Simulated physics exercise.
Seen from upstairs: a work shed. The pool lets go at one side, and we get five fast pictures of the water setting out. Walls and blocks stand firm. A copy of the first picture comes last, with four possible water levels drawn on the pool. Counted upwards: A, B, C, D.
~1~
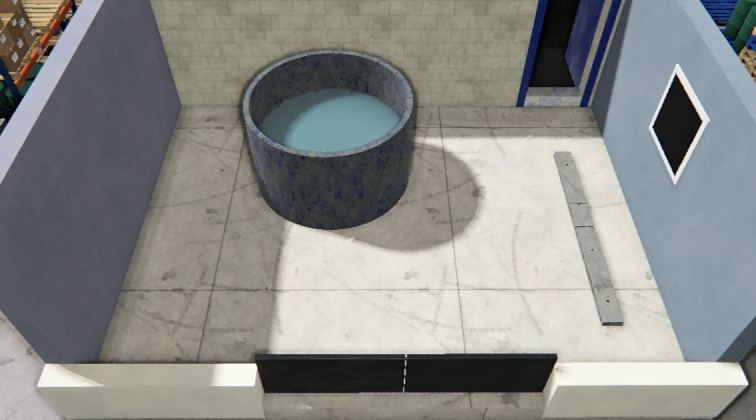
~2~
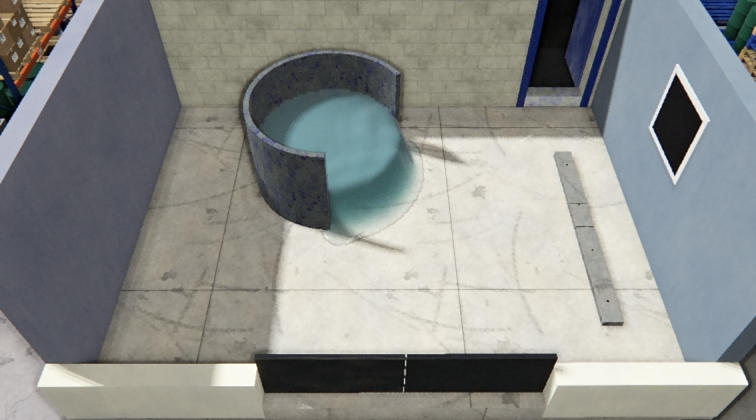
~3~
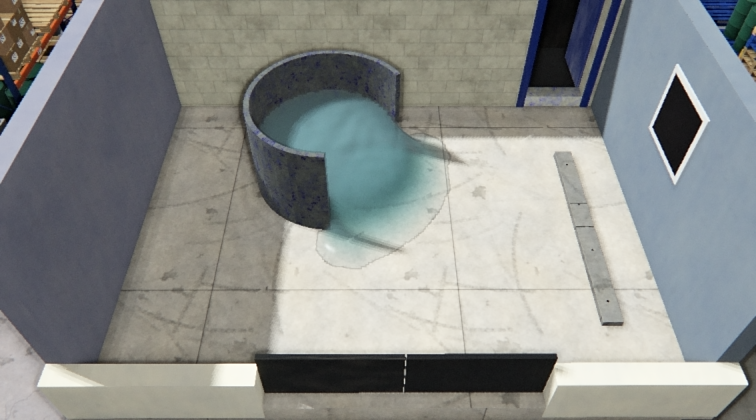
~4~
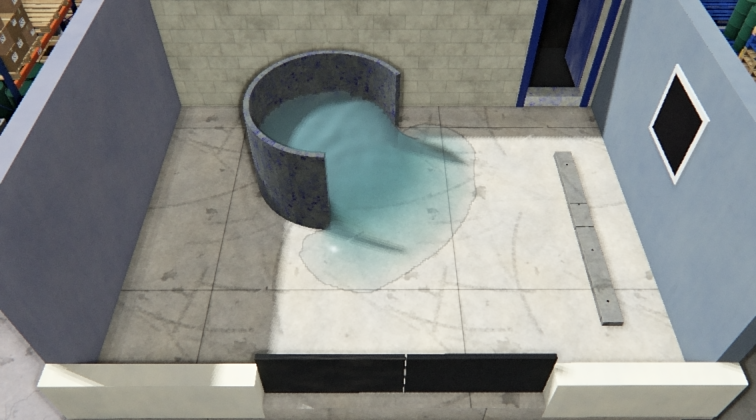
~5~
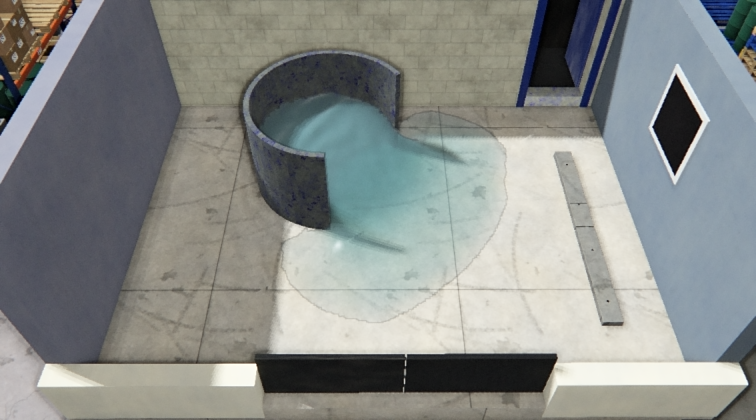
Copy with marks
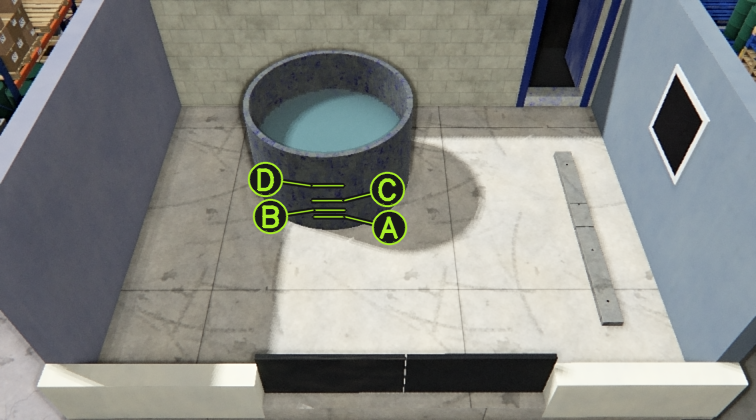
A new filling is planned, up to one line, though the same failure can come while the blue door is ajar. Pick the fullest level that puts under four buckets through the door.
That is mark D.
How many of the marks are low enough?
All four.
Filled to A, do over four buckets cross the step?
No.
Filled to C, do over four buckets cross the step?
No.
On the marked copy, A at (329, 216); B at (329, 210); C at (328, 200); D at (326, 185); from the bottom up A, B, C, D.
With A, nothing gets over.
With B, nothing gets over.
With C, a splash gets over, under a bucket.
With D, a bucket or two gets in.
